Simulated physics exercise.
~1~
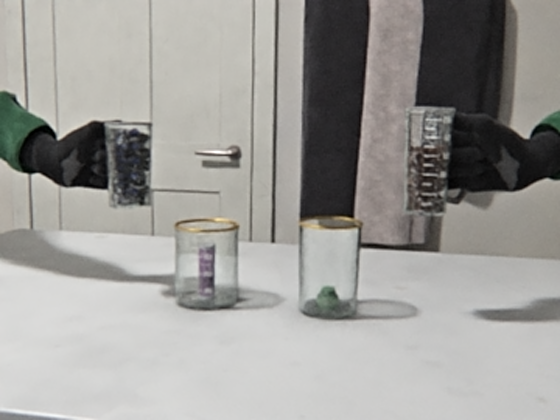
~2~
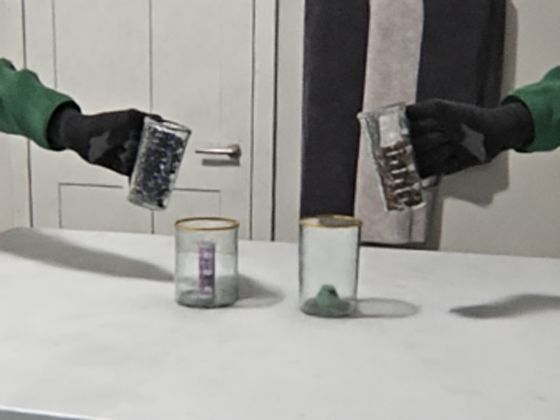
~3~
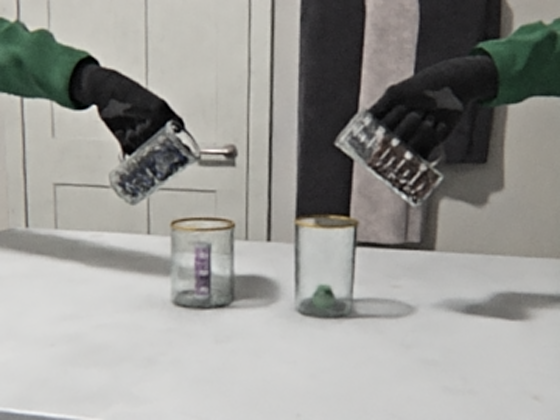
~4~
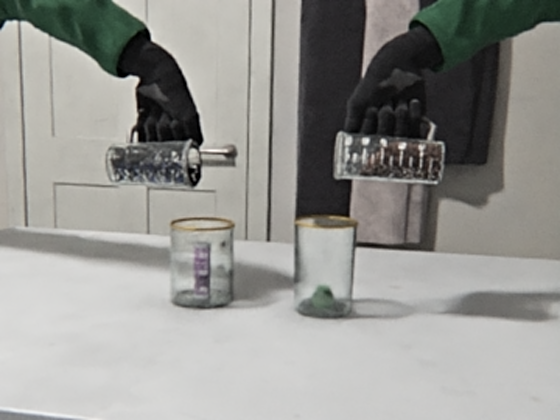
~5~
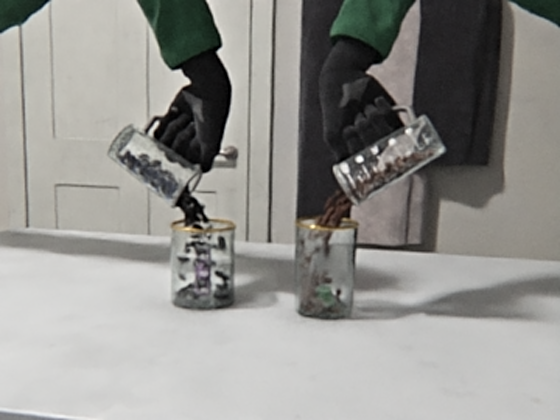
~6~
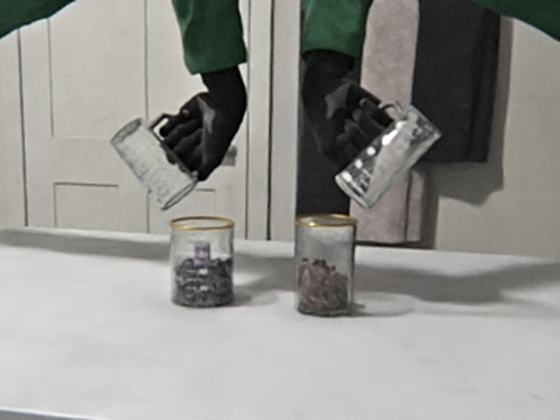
Two black-gloved hands in green sleeves hold clear cups, one of dark bits at left and one of reddish-brown pieces at right, above a white counter, seen from the front by a slightly swaying camera. Below stand two gold-rimmed clear containers, the left holding an upright purple object and the right a small green one. The hands move inward and tip the cups onto their sides, then further over, so the pieces stream down into both containers. Finally the cups hang emptied, both containers are about half full, the purple object's top still shows, and the green one is covered.
